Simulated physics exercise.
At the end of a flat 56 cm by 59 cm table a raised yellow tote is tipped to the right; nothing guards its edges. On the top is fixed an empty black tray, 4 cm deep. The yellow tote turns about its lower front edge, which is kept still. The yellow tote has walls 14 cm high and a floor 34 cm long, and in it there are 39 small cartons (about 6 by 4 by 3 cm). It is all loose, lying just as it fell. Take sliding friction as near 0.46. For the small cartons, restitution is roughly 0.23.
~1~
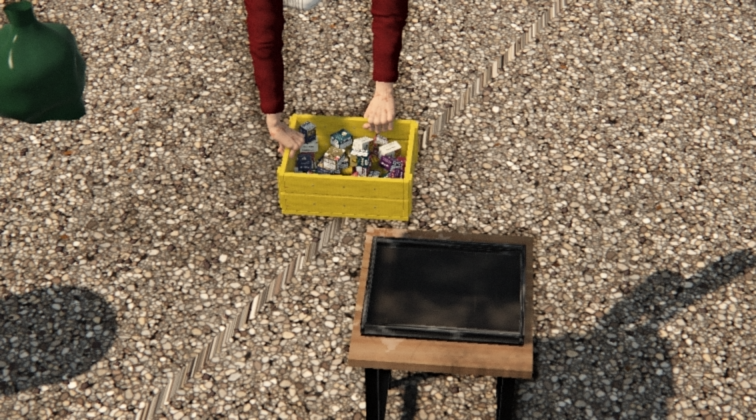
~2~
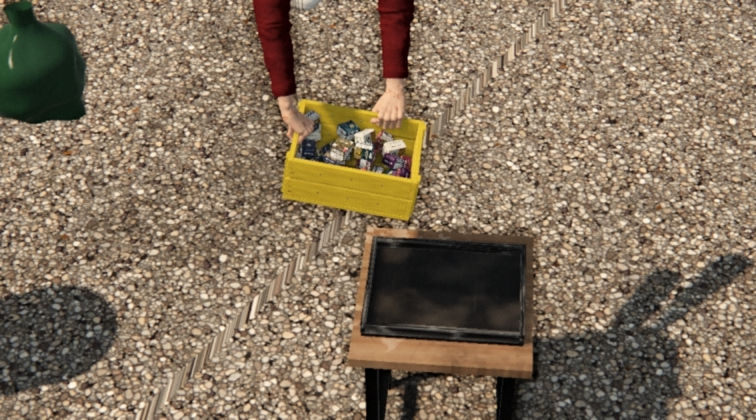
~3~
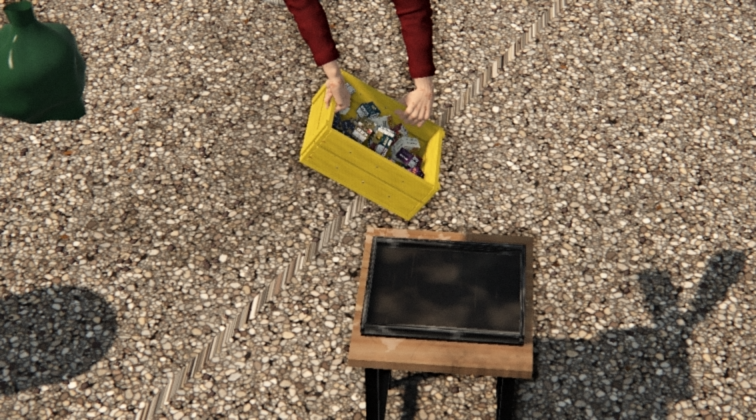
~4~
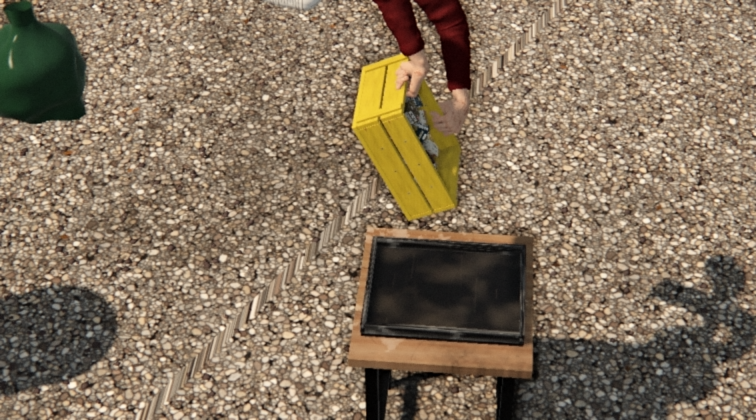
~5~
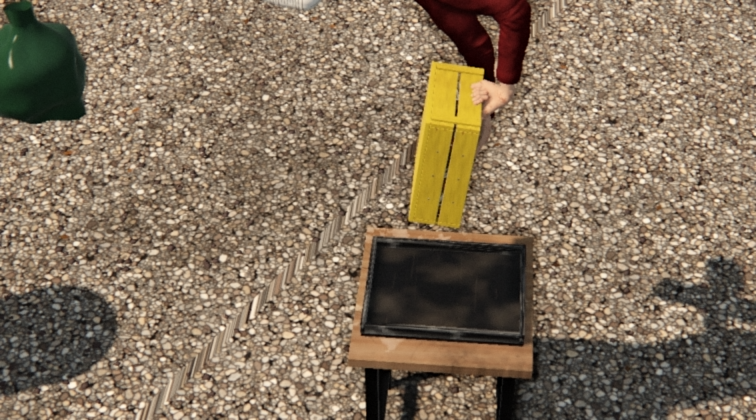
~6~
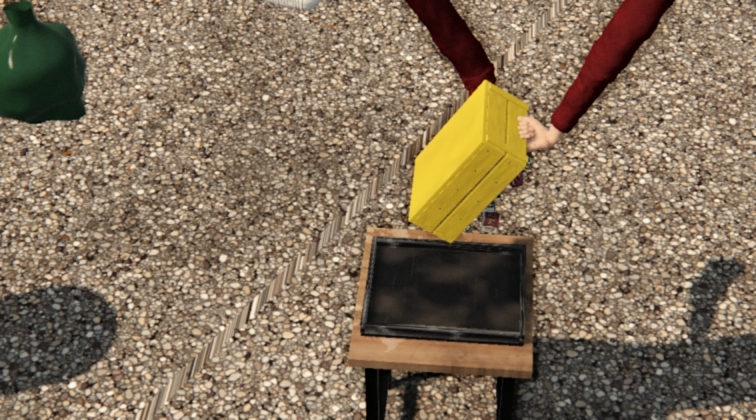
The clip opens on two red-sleeved arms holding a yellow tote of small cartons over a pebbly surface, behind a black tray. The hands tip the tote steadily to the right, up onto its side, then turn it past upright until its underside shows and a few cartons appear beneath it.
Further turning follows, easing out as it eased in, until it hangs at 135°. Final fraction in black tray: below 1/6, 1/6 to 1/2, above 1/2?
1/6 to 1/2.
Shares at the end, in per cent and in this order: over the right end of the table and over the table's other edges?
Shares, in order: About 60 percent and 0 percent.
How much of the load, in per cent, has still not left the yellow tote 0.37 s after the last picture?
Roughly 0 per cent is still inside.
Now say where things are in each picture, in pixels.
In the first picture (places track the rim corner closest to us here), yellow tote (404, 180); black tray (520, 333); tipped 0°; all still inside.
Yellow tote (413, 181); tipped 10°, in the second picture.
Yellow tote (434, 187); tipped 33°, in the third picture.
Yellow tote (454, 203); tipped 65°, in the fourth picture.
Yellow tote (460, 224); tipped 97°, in the fifth picture.
Yellow tote (454, 239); black tray (520, 333); tipped 122°; 10 out, in the sixth picture.
Then, 0.17 s after the last picture, tilt 135°; 3 still in the yellow tote, 1 in the black tray, 10 on the table top outside the tray and 25 in the air.
Then, 0.37 s after the last picture, tilt 135°; 13 in the black tray, 1 on the table top outside the tray, 24 over the right end of the table and 1 in the air.
Then, 0.65 s after the last picture, tilt 135°; 15 in the black tray and 24 over the right end of the table.
When it is over (1.02 s after the last picture), 15 in the black tray and 24 over the right end of the table. Asked share, 15 of 39, 38 per cent.
